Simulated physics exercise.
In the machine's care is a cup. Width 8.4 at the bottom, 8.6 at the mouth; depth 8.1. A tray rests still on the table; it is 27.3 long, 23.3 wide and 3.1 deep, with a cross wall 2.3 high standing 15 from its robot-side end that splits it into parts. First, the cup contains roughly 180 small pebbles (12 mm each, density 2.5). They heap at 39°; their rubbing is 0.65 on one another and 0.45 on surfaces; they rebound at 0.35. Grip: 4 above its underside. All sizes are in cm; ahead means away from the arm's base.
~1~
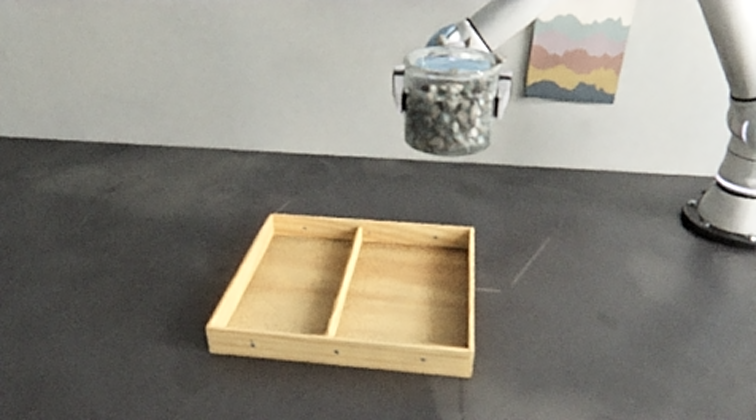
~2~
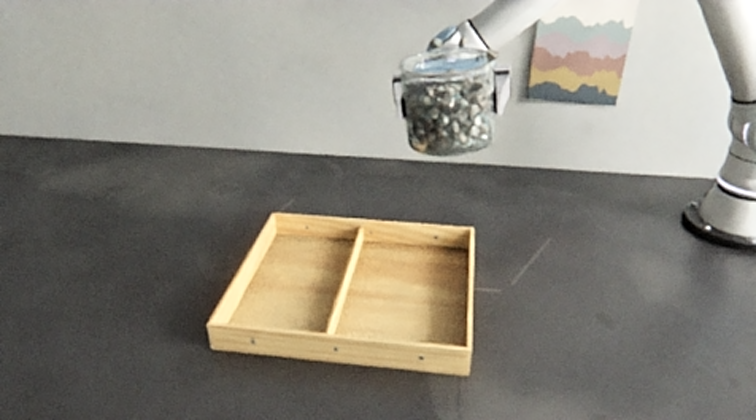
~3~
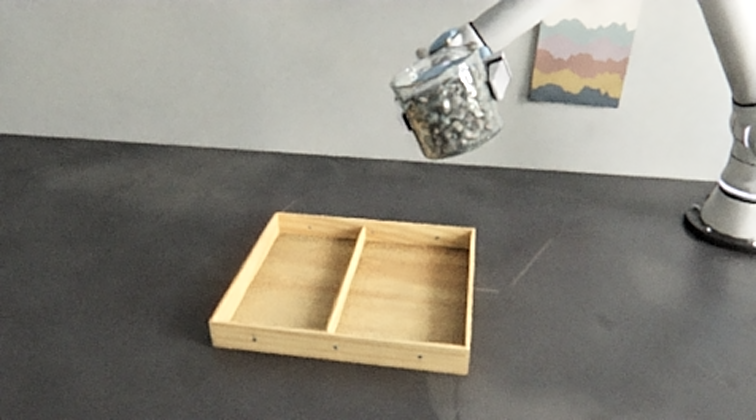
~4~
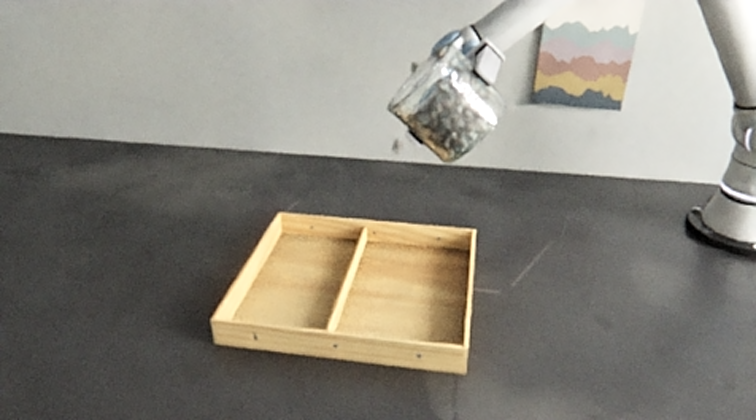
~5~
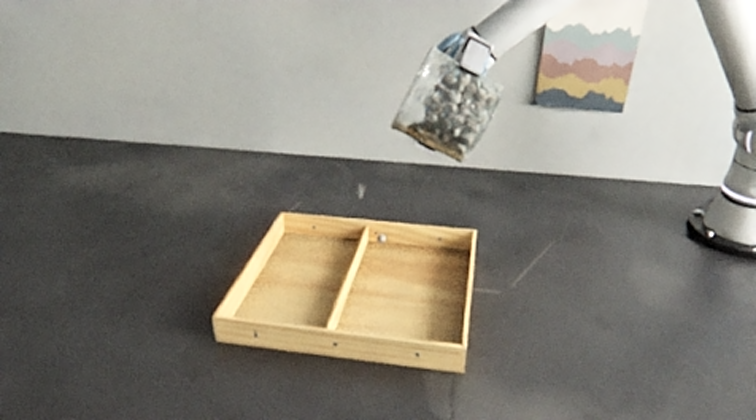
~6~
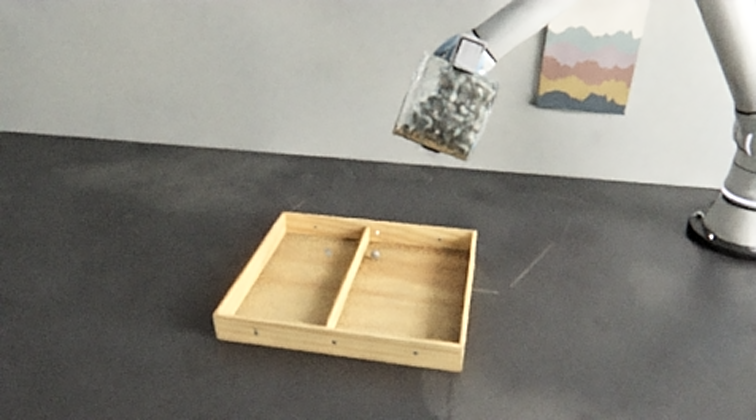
A robot arm held a clear cup packed with gray pebbles above a divided wooden tray and tilted it steeply to the left, and a couple of pebbles dropped into the tray.
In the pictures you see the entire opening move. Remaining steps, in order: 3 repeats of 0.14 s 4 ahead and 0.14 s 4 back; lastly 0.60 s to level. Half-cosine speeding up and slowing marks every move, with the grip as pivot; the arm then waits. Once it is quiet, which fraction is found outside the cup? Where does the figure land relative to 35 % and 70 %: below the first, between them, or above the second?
It lands below 35 %.
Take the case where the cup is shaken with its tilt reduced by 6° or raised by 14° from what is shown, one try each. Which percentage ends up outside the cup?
About 15 and 65 per cent.
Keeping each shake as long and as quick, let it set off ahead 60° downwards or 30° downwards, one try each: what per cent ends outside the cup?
0 and 10 %.
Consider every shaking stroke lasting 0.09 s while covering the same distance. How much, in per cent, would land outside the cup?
65 %.
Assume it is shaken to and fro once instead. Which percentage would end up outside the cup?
Roughly 15 percent.
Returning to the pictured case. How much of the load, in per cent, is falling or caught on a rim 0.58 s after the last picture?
5 %.
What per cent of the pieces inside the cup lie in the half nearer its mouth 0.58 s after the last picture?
Near 40 %.
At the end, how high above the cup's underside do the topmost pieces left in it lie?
Around 7.5 centimetres above the underside.
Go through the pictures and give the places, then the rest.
In the first picture, the cup middle at (449, 102), level; upper third of the load around (452, 94), from x 415 to 500, top at y 40; 175 in the cup.
In the second picture, the cup middle at (449, 102), tilted 7° forward; upper third of the load around (455, 96), from x 415 to 490, top at y 40.
In the third picture, the cup middle at (449, 104), tilted 25° forward; upper third of the load around (461, 94), from x 415 to 490, top at y 45; 174 in the cup, 1 in flight or on a rim.
In the fourth picture, the cup middle at (448, 105), tilted 46° forward; upper third of the load around (460, 93), from x 395 to 490, top at y 50; 174 in the cup, 1 in flight or on a rim.
In the fifth picture, the cup middle at (448, 107), tilted 64° forward; upper third of the load around (461, 92), from x 360 to 490, top at y 70; 173 in the cup, 1 in the robot-side part, 1 in flight or on a rim.
In the sixth picture, the cup middle at (447, 108), tilted 71° forward; upper third of the load around (461, 95), from x 330 to 485, top at y 75; 173 in the cup, 1 in the robot-side part, 1 in the far-side part.
Then, 0.58 s on, tilted 71° forward, highest piece 26 above the table; 144 in the cup, 14 in the far-side part, 8 in the robot-side part, 9 in flight or on a rim.
Then, 1.15 s on, tilted 33° forward, highest piece 27 above the table; 133 in the cup, 21 in the robot-side part, 21 in the far-side part.
Then, 1.64 s on, level, highest piece 28 above the table; 133 in the cup, 21 in the robot-side part, 21 in the far-side part.
Then, 2.69 s on, level, highest piece 28 above the table; 133 in the cup, 21 in the robot-side part, 21 in the far-side part.
In the end, 133 in the cup, 21 in the robot-side part, 21 in the far-side part. That is 24 % outside the cup.
